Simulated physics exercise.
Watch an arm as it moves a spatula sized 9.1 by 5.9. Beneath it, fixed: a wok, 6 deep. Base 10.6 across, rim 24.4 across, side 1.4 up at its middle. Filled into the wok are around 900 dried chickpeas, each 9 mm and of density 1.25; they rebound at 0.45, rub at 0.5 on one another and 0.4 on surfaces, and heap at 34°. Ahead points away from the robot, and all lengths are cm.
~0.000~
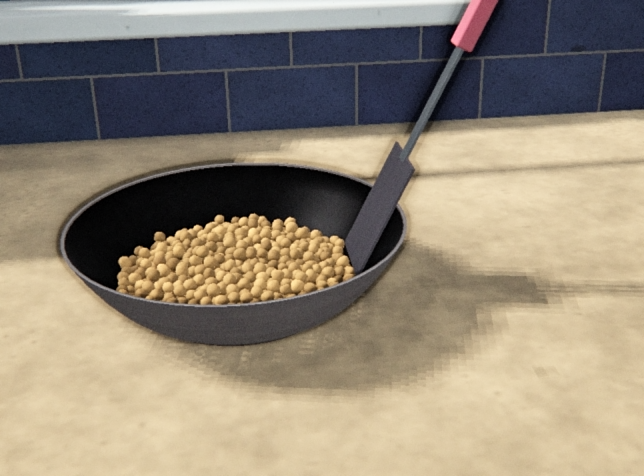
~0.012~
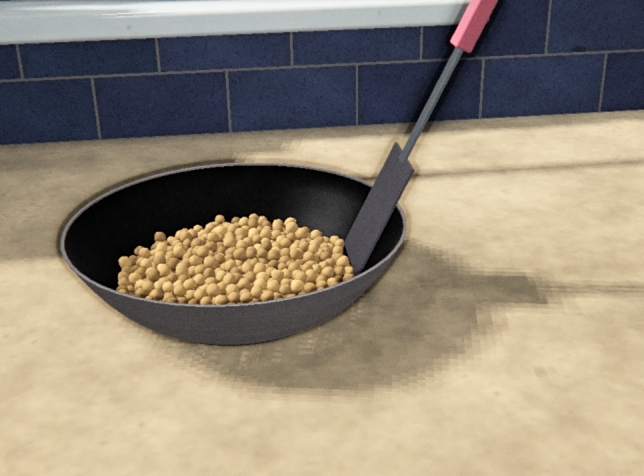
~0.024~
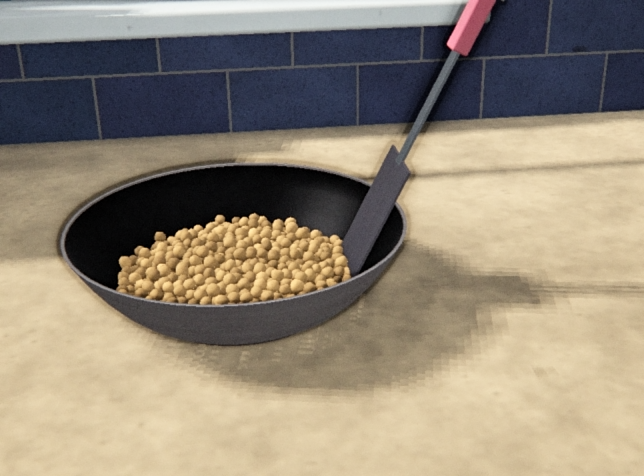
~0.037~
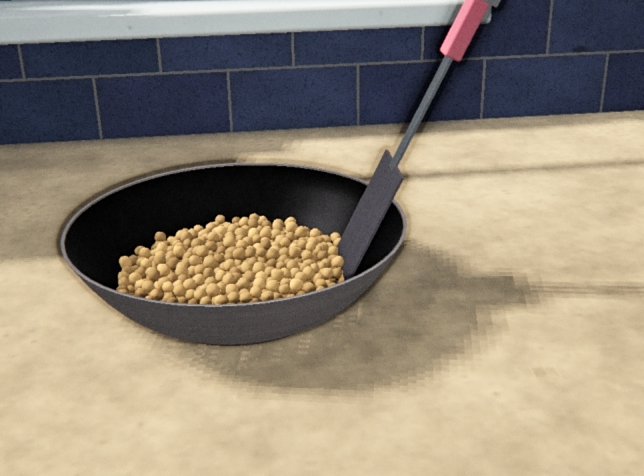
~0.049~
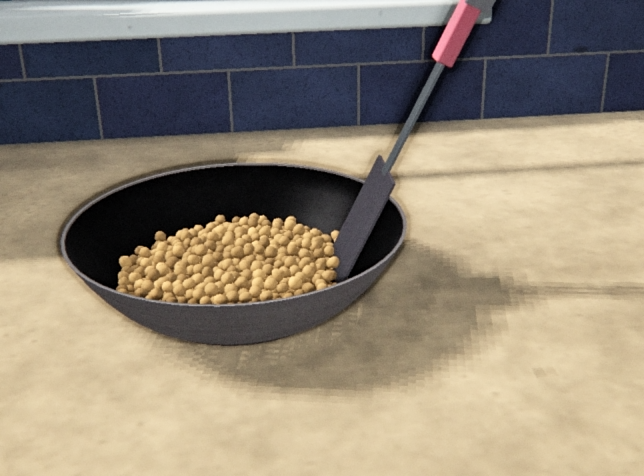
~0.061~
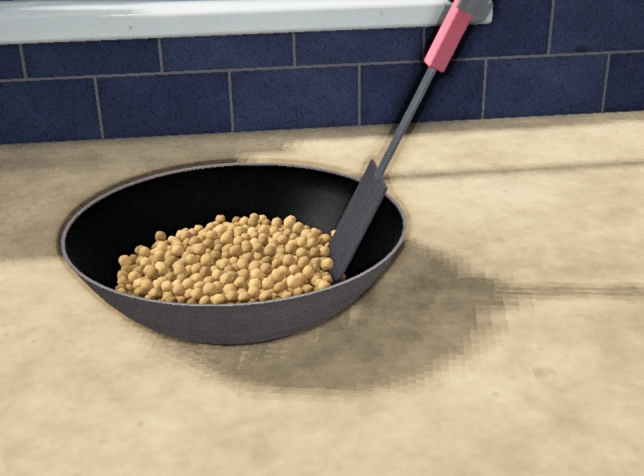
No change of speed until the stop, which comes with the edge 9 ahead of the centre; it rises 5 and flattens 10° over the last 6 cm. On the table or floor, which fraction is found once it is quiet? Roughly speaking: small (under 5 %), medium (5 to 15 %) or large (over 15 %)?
Roughly, medium, from 5 to 15 %.
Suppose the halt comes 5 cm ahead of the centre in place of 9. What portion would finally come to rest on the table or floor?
Then the share is near 0 in a hundred.
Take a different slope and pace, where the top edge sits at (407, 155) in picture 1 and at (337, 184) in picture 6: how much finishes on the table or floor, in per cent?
It comes to something like 25 %, give or take.
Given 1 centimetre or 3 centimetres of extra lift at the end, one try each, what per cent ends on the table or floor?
10 and 15 %.
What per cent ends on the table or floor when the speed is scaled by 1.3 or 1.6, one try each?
Close to 15 and 15 percent respectively.
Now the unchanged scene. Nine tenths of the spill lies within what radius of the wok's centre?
35 centimetres, give or take.
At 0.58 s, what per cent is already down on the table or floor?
Roughly 10 percent.
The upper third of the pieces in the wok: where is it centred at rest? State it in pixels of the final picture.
Pixel estimate: About (146, 267).
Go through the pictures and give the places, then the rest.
The first picture shows the spatula top edge at (405, 155), sloping 64°; upper third of the load around (242, 264), from x 125 to 350, top at y 220; 900 in the wok.
The second picture shows the spatula top edge at (405, 155), sloping 64°; upper third of the load around (242, 264), from x 125 to 350, top at y 220.
The third picture shows the spatula top edge at (401, 158), sloping 64°; upper third of the load around (242, 264), from x 125 to 350, top at y 220.
The fourth picture shows the spatula top edge at (395, 163), sloping 64°; upper third of the load around (242, 264), from x 125 to 345, top at y 220.
The fifth picture shows the spatula top edge at (387, 169), sloping 64°; upper third of the load around (241, 263), from x 120 to 340, top at y 220.
The sixth picture shows the spatula top edge at (379, 173), sloping 64°; upper third of the load around (241, 262), from x 120 to 340, top at y 220; 900 in the wok.
After 0.19 s, sloping 64°, highest piece 5 above the table; 900 in the wok.
After 0.32 s, sloping 60°, highest piece 7 above the table; 900 in the wok.
After 0.58 s, sloping 54°, highest piece 6 above the table; 813 in the wok, 83 on the table or floor, 4 on the blade or in flight.
After 1.63 s, sloping 54°, highest piece 6 above the table; 813 in the wok, 87 on the table or floor.
In the end, 813 in the wok, 87 on the table or floor. That is 10 % on the table or floor.
